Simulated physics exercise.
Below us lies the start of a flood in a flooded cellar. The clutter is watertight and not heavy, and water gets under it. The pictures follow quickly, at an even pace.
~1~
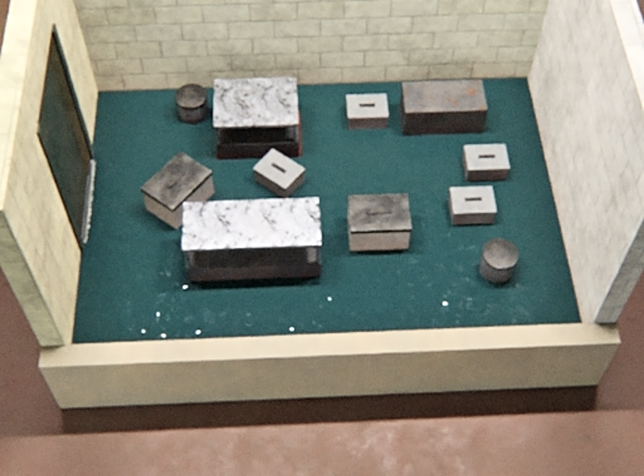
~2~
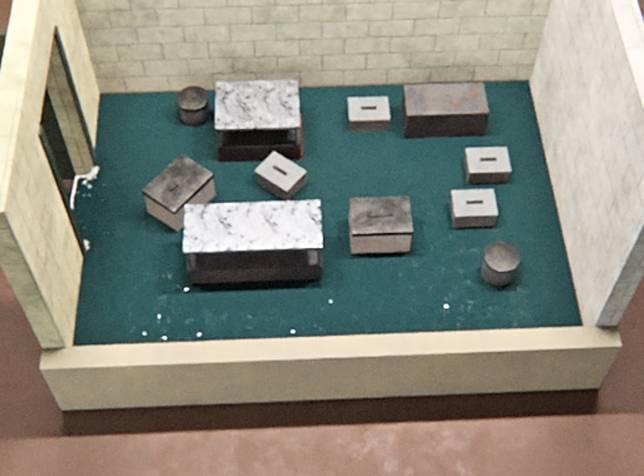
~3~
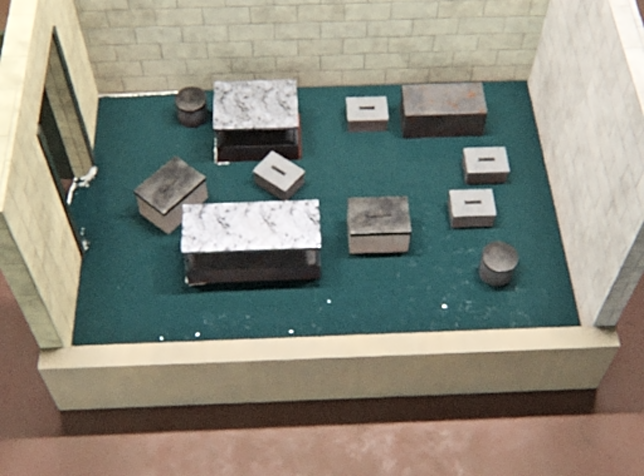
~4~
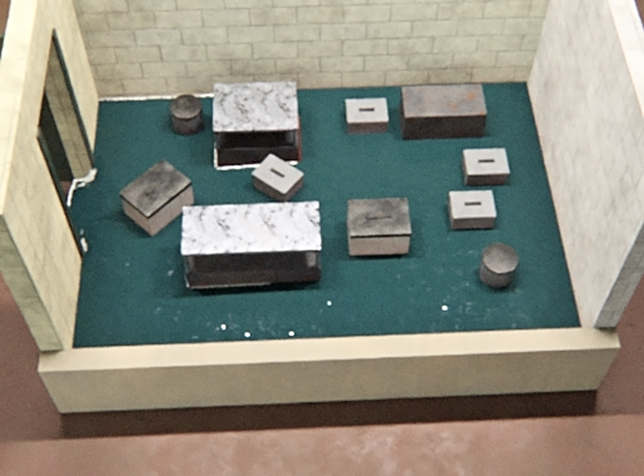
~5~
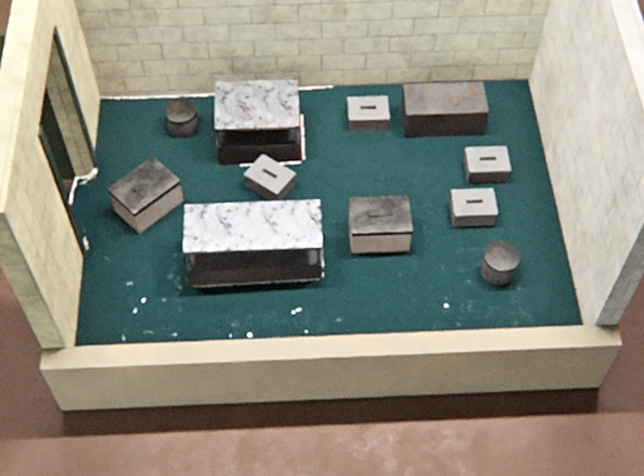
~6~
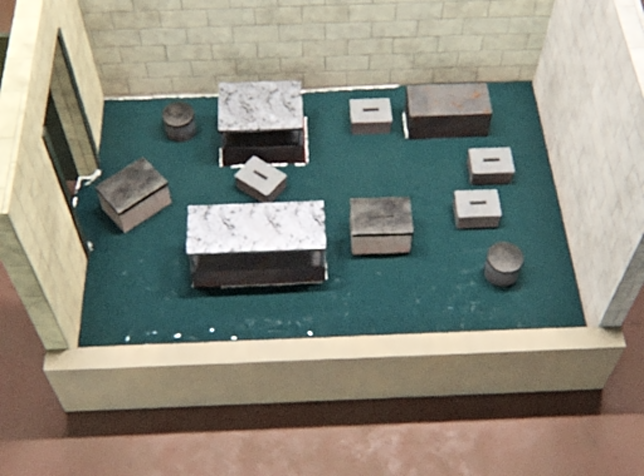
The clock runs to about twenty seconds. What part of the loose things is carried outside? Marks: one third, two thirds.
It is one to two thirds.
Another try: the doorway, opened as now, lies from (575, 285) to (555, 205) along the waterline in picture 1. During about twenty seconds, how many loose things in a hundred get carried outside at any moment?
Close to 80 %.
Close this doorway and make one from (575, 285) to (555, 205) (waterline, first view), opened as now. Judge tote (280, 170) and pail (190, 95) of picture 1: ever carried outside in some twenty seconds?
In that order: Washed out, left behind.
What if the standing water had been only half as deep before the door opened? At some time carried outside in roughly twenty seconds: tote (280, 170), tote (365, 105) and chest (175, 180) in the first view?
In that order: Carried outside, inside, gone.
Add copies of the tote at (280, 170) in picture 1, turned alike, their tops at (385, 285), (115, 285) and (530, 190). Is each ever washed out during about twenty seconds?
As listed: Washed out, carried outside, left behind.
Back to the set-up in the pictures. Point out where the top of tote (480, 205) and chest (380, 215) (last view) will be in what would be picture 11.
At about (449, 207) and (349, 204).
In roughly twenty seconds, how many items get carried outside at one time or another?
I count 3.
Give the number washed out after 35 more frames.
I count 3.
A moment on, 1 of 8 are out; 7 afloat.
Next, 2 of 8 are out; 6 afloat.
Later, 3 of 8 are out; 5 afloat.
In the end, 3 of 8 are out; 5 afloat.
